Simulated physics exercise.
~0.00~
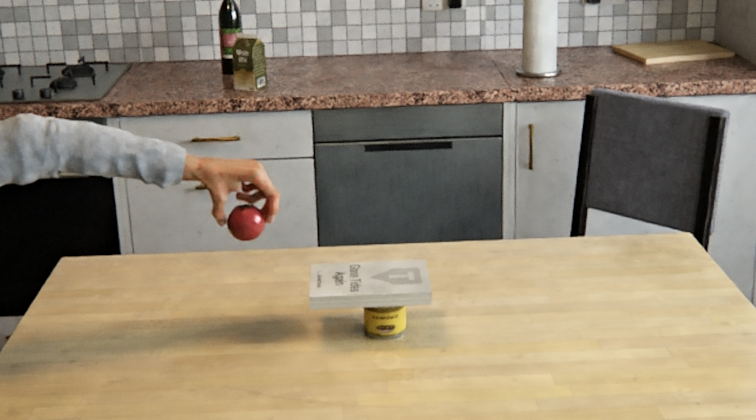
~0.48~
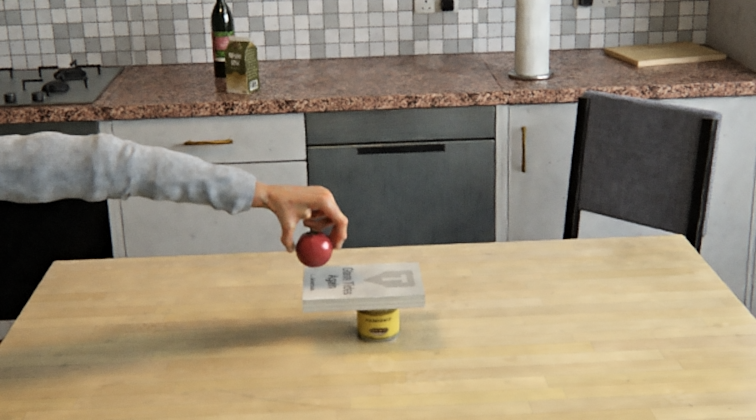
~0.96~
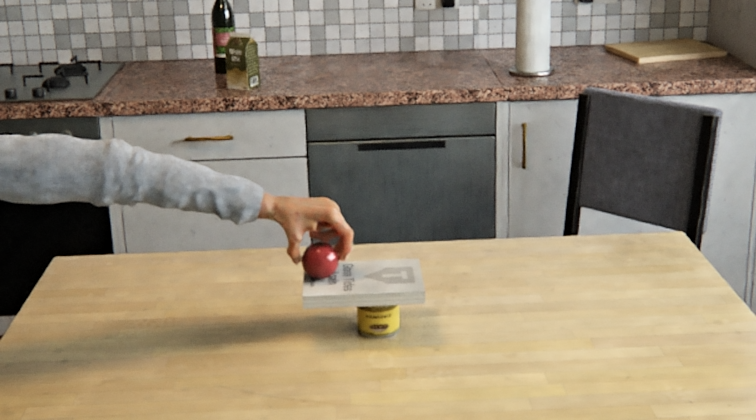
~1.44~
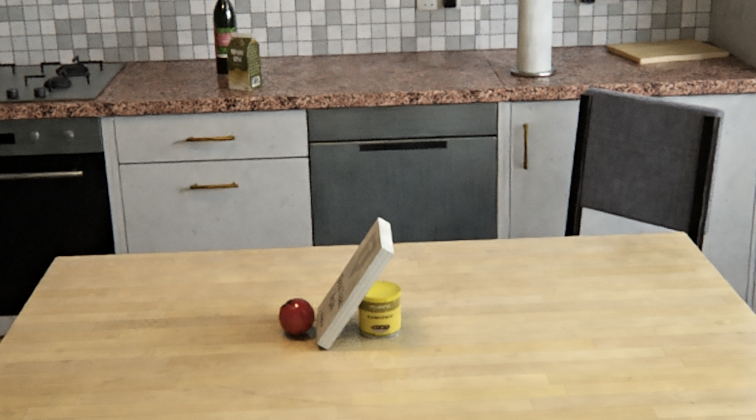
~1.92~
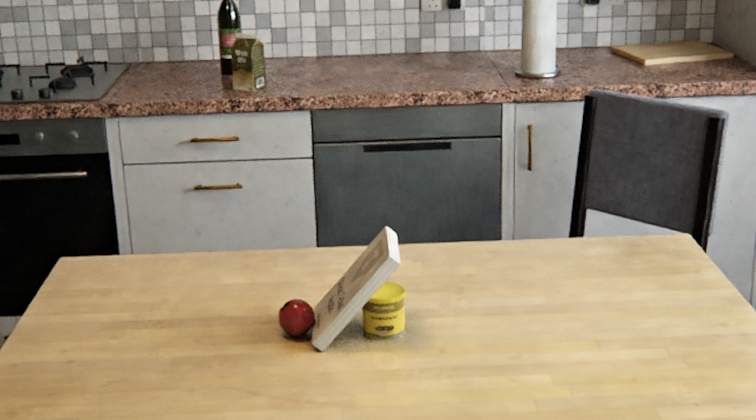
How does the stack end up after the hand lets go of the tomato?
The stack comes apart. The tomato ends up on the table to the left, and the book rests tilted against the yellow tin, which is still upright.
